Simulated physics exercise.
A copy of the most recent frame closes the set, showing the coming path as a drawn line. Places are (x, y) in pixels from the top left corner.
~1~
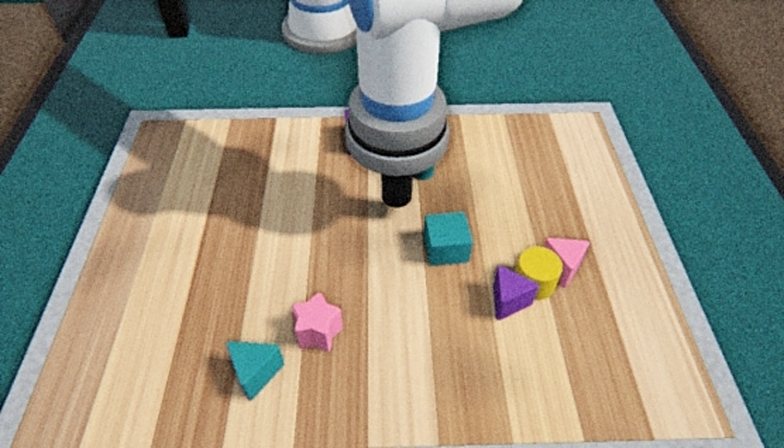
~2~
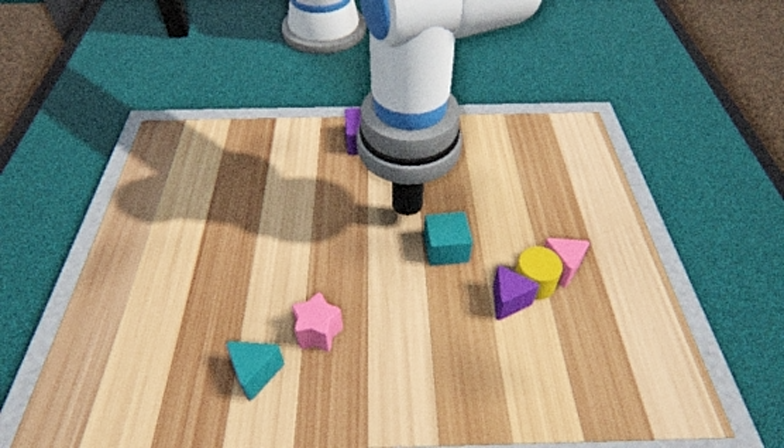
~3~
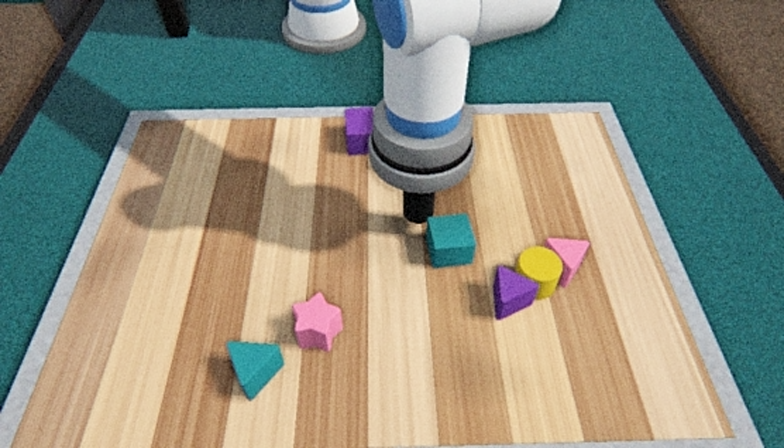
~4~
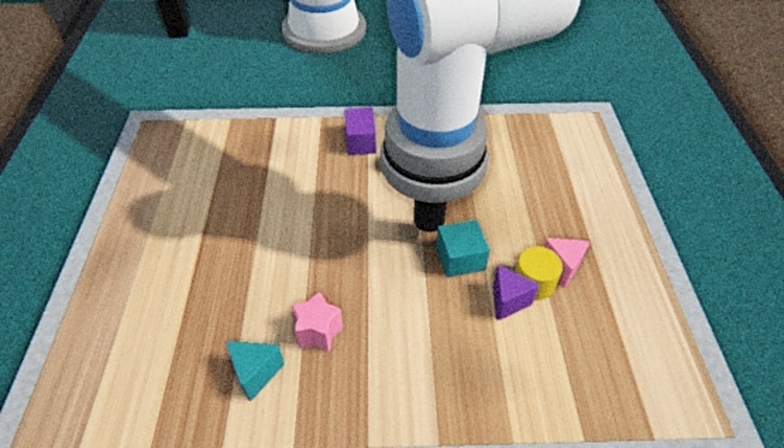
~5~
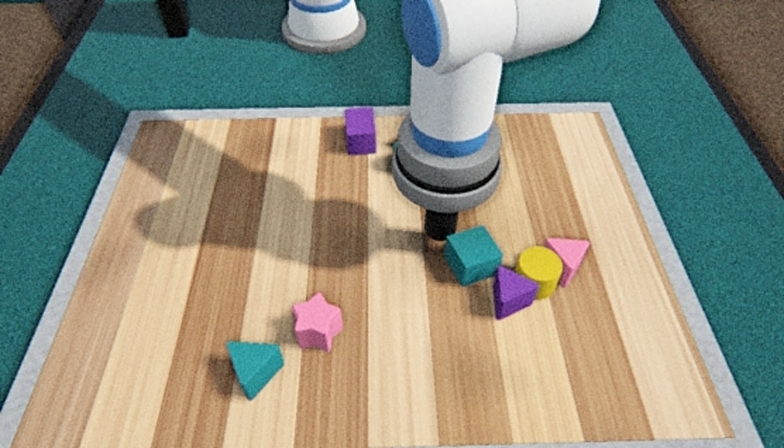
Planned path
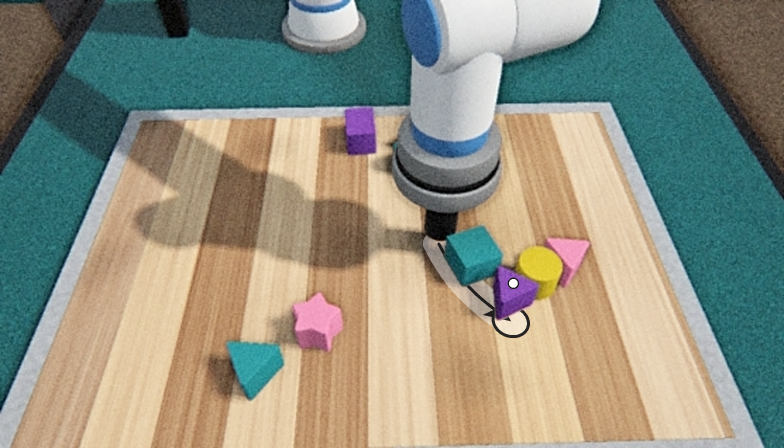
A white and grey robot arm with blue bands reaches over a striped wooden board on a green surface, seen from above at a steady angle. A turquoise cube sits near the centre, purple, yellow and pink blocks cluster at right, a pink star and turquoise triangle lie lower left. The arm's black tip moves right and towards the viewer, nudging the cube slightly towards the cluster.
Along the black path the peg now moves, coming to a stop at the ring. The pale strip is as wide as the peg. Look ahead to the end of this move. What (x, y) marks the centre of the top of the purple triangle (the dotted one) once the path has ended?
The spot you're after is about (607, 311) in the image.
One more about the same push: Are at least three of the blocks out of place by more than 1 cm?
Yes, that is how it ends up.
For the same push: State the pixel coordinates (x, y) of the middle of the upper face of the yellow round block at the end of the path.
The answer is (589, 272).
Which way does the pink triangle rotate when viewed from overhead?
Counterclockwise from above.
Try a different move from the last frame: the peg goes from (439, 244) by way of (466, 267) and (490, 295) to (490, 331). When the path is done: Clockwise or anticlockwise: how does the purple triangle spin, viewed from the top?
The block spins clockwise.
The drawn path runs from (439, 244) by way of (466, 284) to (511, 321); the dot is on the purple triangle.
What follows on the original path. One third of the way, peg (458, 257); turquoise square (497, 262), turned 45° anticlockwise; purple triangle (528, 291), turned 25° clockwise; yellow round block (544, 264).
Two thirds of the way, peg (483, 283); turquoise square (525, 282), turned 65° anticlockwise; purple triangle (566, 304); yellow round block (568, 270); pink triangle (581, 247), turned 30° anticlockwise.
At the end, peg (515, 308); turquoise square (559, 298), turned 90° anticlockwise; purple triangle (607, 311); yellow round block (589, 272); pink triangle (588, 244), turned 50° anticlockwise.
